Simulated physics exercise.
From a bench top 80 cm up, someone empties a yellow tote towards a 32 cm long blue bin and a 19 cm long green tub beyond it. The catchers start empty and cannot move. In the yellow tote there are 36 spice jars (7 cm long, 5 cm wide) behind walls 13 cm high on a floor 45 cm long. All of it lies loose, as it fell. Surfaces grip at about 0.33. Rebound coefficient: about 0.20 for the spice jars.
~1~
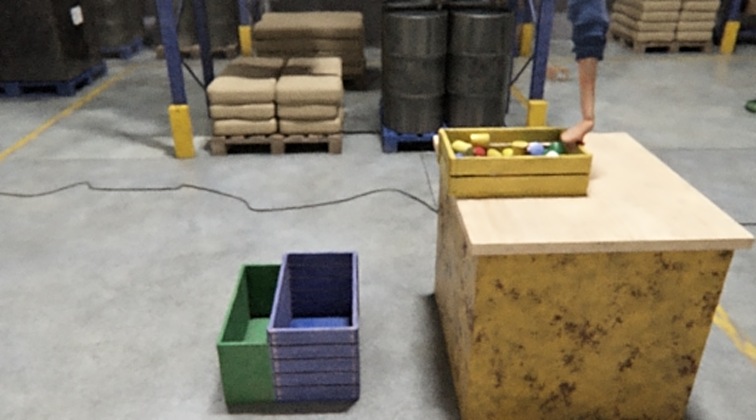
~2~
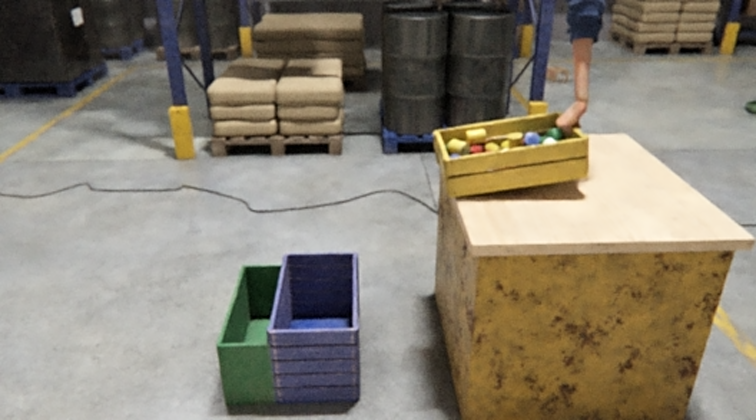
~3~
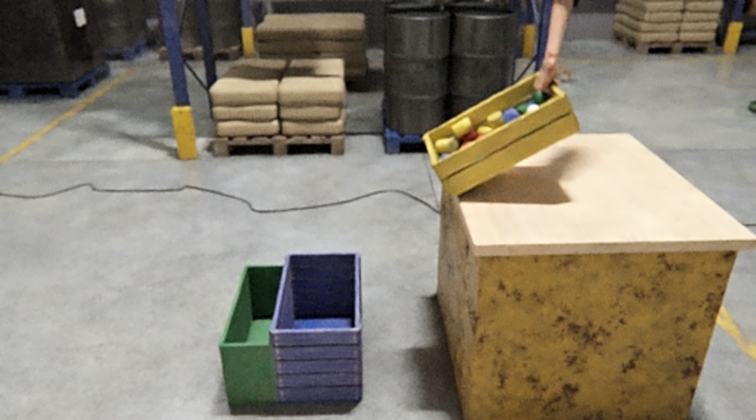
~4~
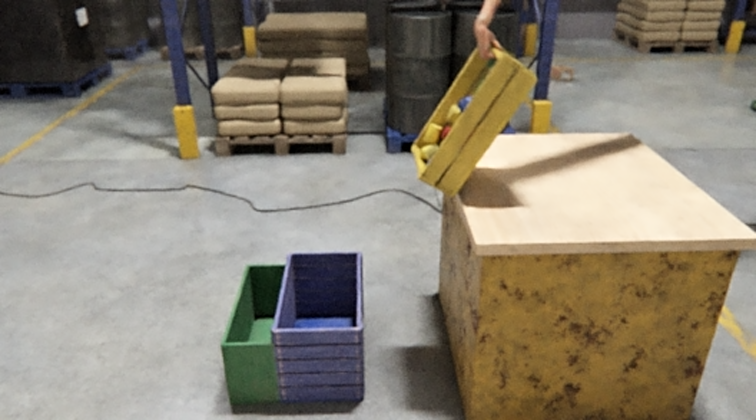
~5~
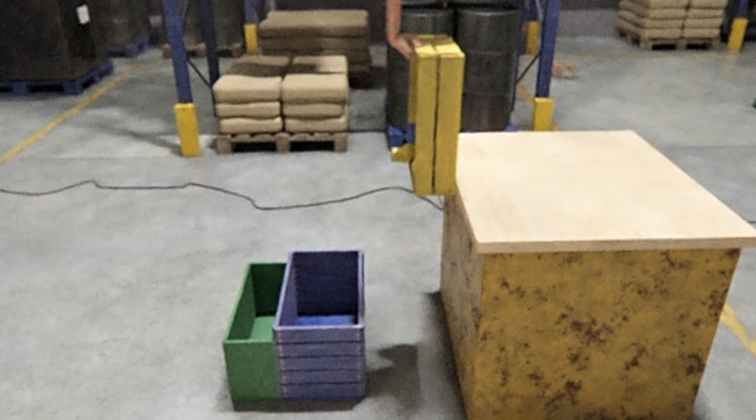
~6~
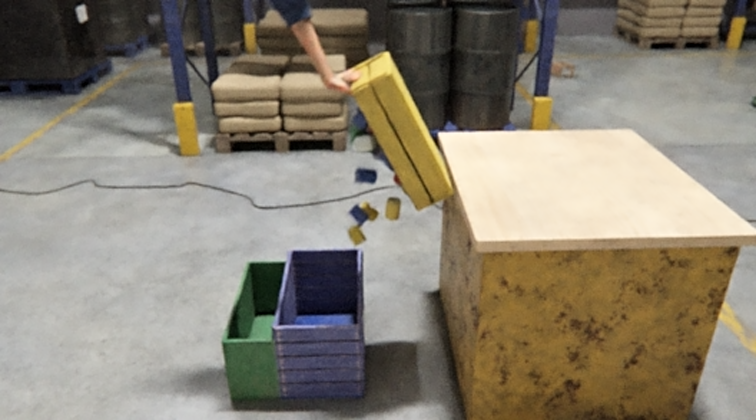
In a warehouse, a hand tips a yellow tote over leftward and small colourful items drop out.
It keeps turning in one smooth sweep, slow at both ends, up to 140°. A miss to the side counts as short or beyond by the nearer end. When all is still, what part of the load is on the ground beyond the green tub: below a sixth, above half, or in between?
Expect less than a sixth of the load on the ground beyond the green tub.
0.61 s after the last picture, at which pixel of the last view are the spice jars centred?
At about (324, 344).
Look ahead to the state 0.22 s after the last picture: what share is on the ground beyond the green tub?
Some 0 per cent by then.
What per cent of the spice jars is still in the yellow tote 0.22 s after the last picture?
Some 5 per cent.
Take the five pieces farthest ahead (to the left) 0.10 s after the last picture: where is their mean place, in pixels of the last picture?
Around (320, 204).
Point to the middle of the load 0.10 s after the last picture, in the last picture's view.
Around (370, 187).
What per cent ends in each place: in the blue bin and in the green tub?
About 50 and 15 per cent.
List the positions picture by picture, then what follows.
In the first picture (each is followed by its nearest rim corner in this view), yellow tote, (456, 158); green tub, (220, 344); 0° from level; none out.
In the second picture, yellow tote, (450, 159); 8° from level.
In the third picture, yellow tote, (436, 163); 30° from level.
In the fourth picture, yellow tote, (421, 174); 59° from level.
In the fifth picture, yellow tote, (414, 191); 90° from level; 1 out, the lowest jar at (400, 156).
In the sixth picture, yellow tote, (415, 208); green tub, (225, 341); 117° from level; 9 out, the lowest jar at (357, 235).
Then, 0.10 s after the last picture, tilt 131°; 10 still in the yellow tote, 3 in the blue bin and 23 in the air.
Then, 0.22 s after the last picture, tilt 139°; 2 still in the yellow tote, 5 in the blue bin and 29 in the air.
Then, 0.39 s after the last picture, tilt 140°; 18 in the blue bin, 5 in the green tub, 3 on the ground short of the blue bin and 10 in the air.
Final count (0.61 s after the last picture), 18 in the blue bin, 5 in the green tub, 12 on the ground short of the blue bin and 1 on the ground beyond the green tub. Asked share, 1 of 36, 3 per cent.
